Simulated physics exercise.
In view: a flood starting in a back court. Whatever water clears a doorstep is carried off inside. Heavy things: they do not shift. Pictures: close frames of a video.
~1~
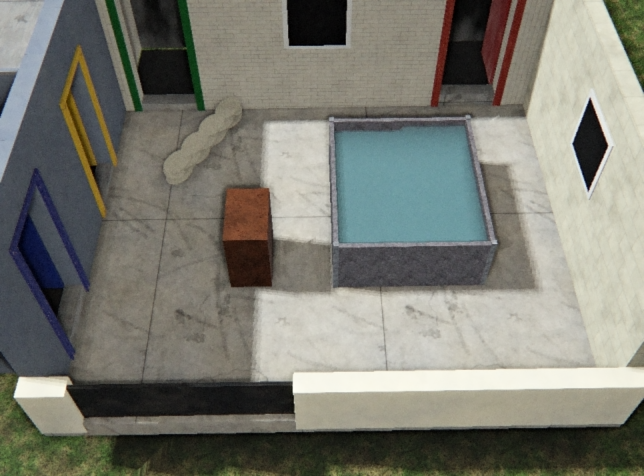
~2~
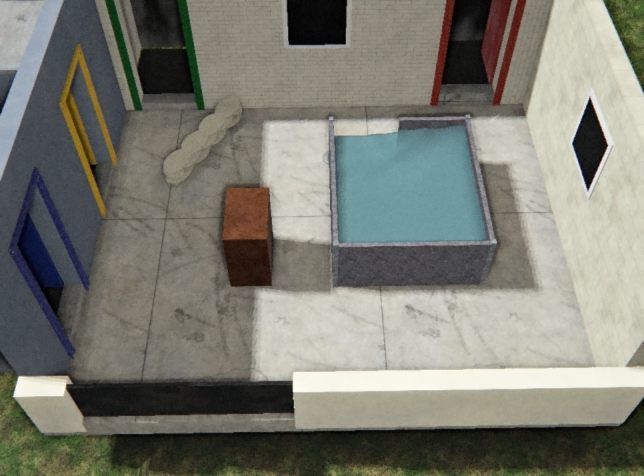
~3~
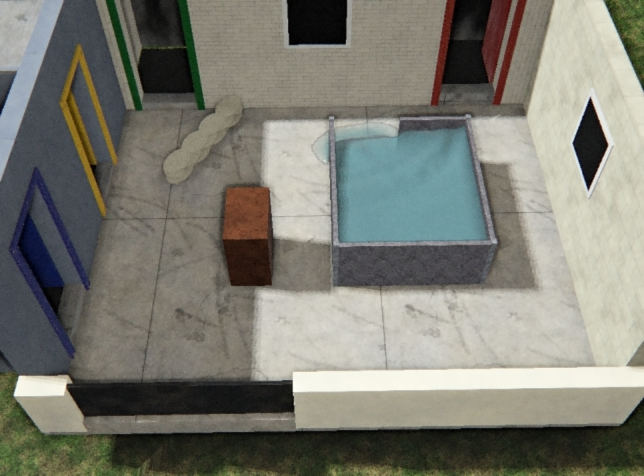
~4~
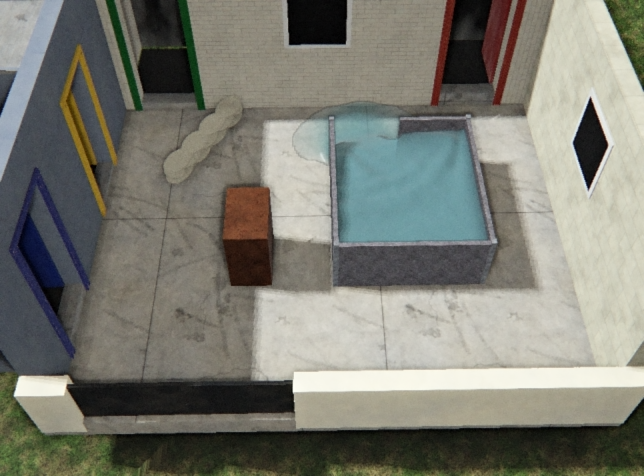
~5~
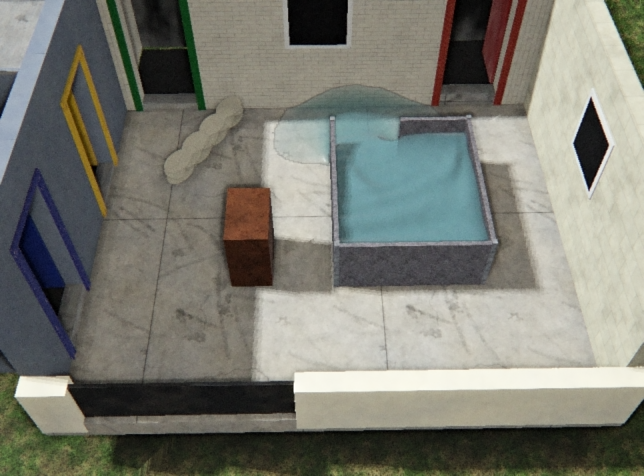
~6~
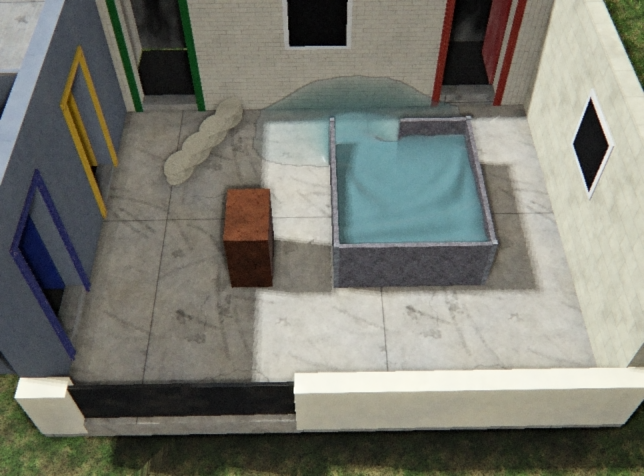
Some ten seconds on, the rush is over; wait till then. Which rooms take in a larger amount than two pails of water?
In the end, the green door takes in no more; the yellow door takes in no more; the blue door takes in no more; the red door takes in no more.
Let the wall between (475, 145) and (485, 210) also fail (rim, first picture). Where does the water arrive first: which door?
My pick: The red-painted one.
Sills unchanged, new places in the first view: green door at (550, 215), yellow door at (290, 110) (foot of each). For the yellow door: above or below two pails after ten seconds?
In that case yellow gets flooded.
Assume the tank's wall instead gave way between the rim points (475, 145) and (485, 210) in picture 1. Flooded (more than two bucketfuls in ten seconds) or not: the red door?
I'd say the red door crosses the line.
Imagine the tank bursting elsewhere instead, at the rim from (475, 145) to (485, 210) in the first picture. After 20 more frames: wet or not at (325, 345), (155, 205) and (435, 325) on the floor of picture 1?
Log: Point 1 inundated; point 2 unreached; point 3 inundated.
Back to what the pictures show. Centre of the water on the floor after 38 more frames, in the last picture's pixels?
Centre of mass: Roughly (352, 242).
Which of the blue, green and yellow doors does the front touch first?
The green door.
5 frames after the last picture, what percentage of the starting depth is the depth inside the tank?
Near 70 in a hundred.
A moment on, water covers 15 % of the floor; the green door not reached, the yellow door not reached, the blue door not reached, the red door wet at the sill, nothing in.
Next, water covers 40 % of the floor; the green door wet at the sill, nothing in, the yellow door not reached, the blue door not reached, the red door wet at the sill, nothing in.
Then, water covers 70 % of the floor; the green door wet at the sill, nothing in, the yellow door wet at the sill, nothing in, the blue door wet at the sill, nothing in, the red door wet at the sill, nothing in.
Later, water covers 90 % of the floor; the green door wet at the sill, nothing in, the yellow door wet at the sill, nothing in, the blue door wet at the sill, nothing in, the red door wet at the sill, nothing in.
In the end, water covers 95 % of the floor; the green door wet at the sill, nothing in, the yellow door wet at the sill, nothing in, the blue door wet at the sill, nothing in, the red door wet at the sill, nothing in.
